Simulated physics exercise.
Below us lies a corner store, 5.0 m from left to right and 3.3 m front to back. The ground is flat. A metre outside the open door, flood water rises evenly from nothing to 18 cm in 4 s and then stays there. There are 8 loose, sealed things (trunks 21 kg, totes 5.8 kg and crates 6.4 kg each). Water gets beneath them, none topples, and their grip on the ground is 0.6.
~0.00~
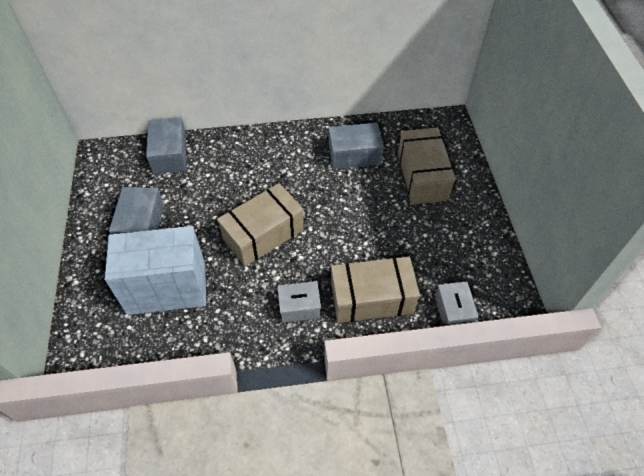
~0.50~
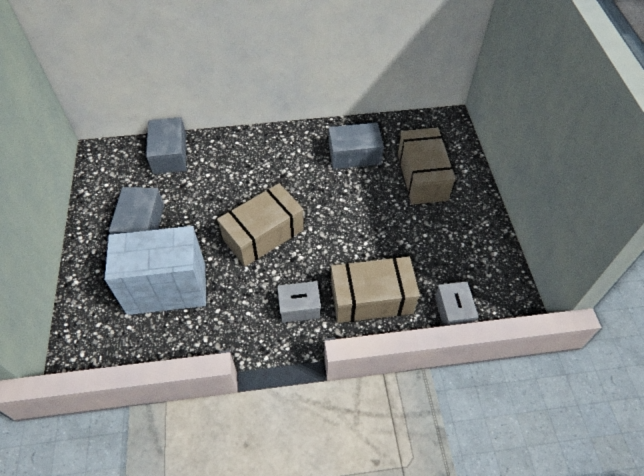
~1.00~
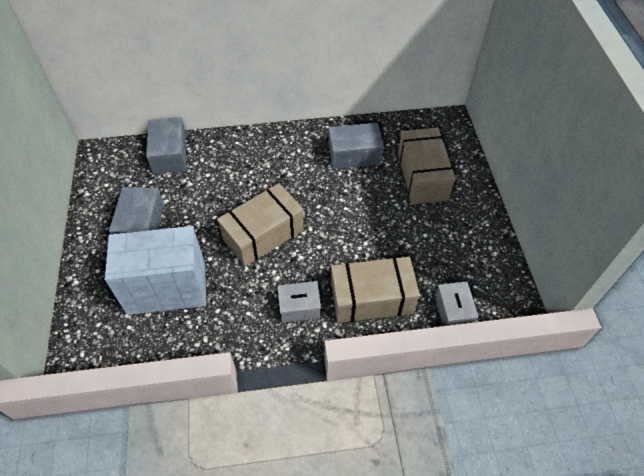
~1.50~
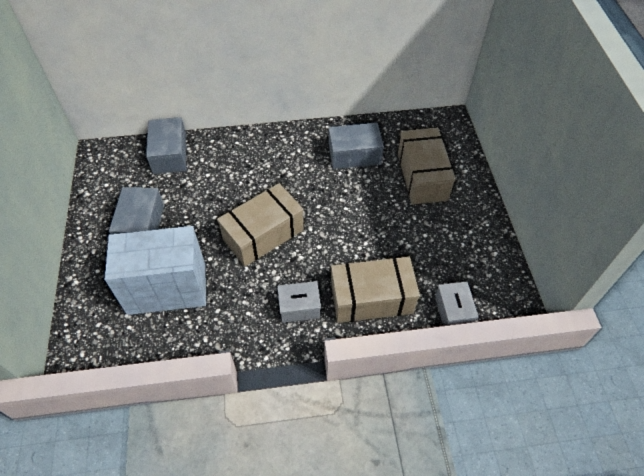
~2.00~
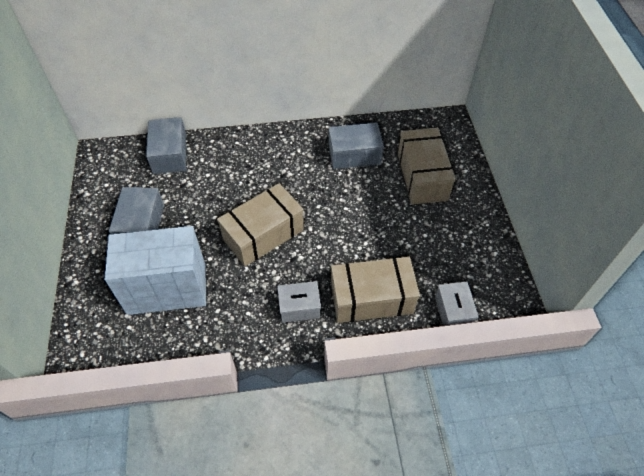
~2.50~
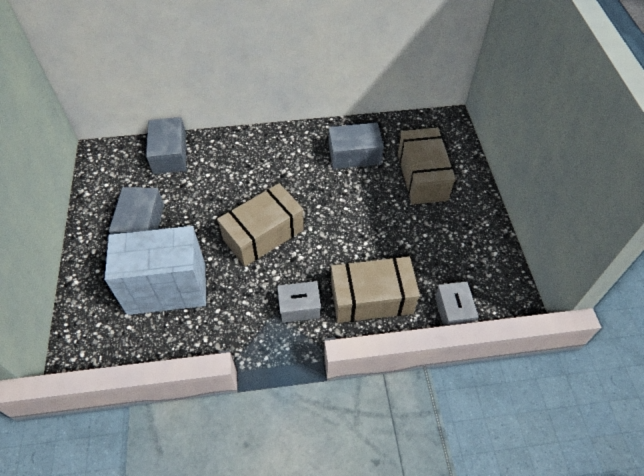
The clip shows strapped brown boxes and grey and pale blue blocks staying still in a walled space as bluish water spreads over the paving outside, shrinking a pale dry patch before reaching just inside the front opening.
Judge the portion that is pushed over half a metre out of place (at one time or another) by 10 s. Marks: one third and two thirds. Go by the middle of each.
Share: Between one and two thirds.
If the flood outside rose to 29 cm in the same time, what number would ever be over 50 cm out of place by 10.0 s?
Then 6.
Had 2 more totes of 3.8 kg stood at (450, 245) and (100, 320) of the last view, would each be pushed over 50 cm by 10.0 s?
In turn: Less, less.
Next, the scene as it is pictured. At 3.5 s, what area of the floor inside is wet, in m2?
About 1.5 m2.
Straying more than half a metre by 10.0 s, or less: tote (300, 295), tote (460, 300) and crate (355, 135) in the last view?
In turn: Over, under, past it.
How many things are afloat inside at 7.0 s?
At that moment 1.
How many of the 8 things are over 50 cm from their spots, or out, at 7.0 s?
By then 2.
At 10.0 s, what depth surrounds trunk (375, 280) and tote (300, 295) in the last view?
Roughly 3 and 3 cm.
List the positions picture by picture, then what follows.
A trunk at (428, 154), on the bottom; a tote at (458, 301) rests on the ground; water covers 0.0 m2; 0 of 8 have shifted, in the first picture.
A trunk at (428, 154) rests on the ground; a tote at (458, 301), on the bottom; water covers 0.0 m2; 0 of 8 have shifted, in the second picture.
A trunk at (428, 154) rests on the ground; a tote at (458, 301), on the bottom; water covers 0.0 m2; 0 of 8 have shifted, in the third picture.
A trunk at (428, 154) rests on the ground; a tote at (458, 301), on the bottom; water covers 0.0 m2; 0 of 8 have shifted, in the fourth picture.
A trunk at (428, 154) rests on the ground; a tote at (458, 301), on the bottom; water covers 0.0 m2; 0 of 8 have shifted, in the fifth picture.
A trunk at (428, 154), on the bottom; a tote at (458, 301) rests on the ground; 0.3 m2 under water; 0 of 8 have shifted, in the sixth picture.
After 3.5 s 0 of 8 are over 50 cm from their spots; 0 afloat.
After 4.5 s 1 of 8 are over 50 cm from their spots; 0 afloat.
After 7.0 s 2 of 8 are over 50 cm from their spots; 1 afloat.
After 10.0 s 4 of 8 are over 50 cm from their spots, and 4 have been at some point; 4 afloat.
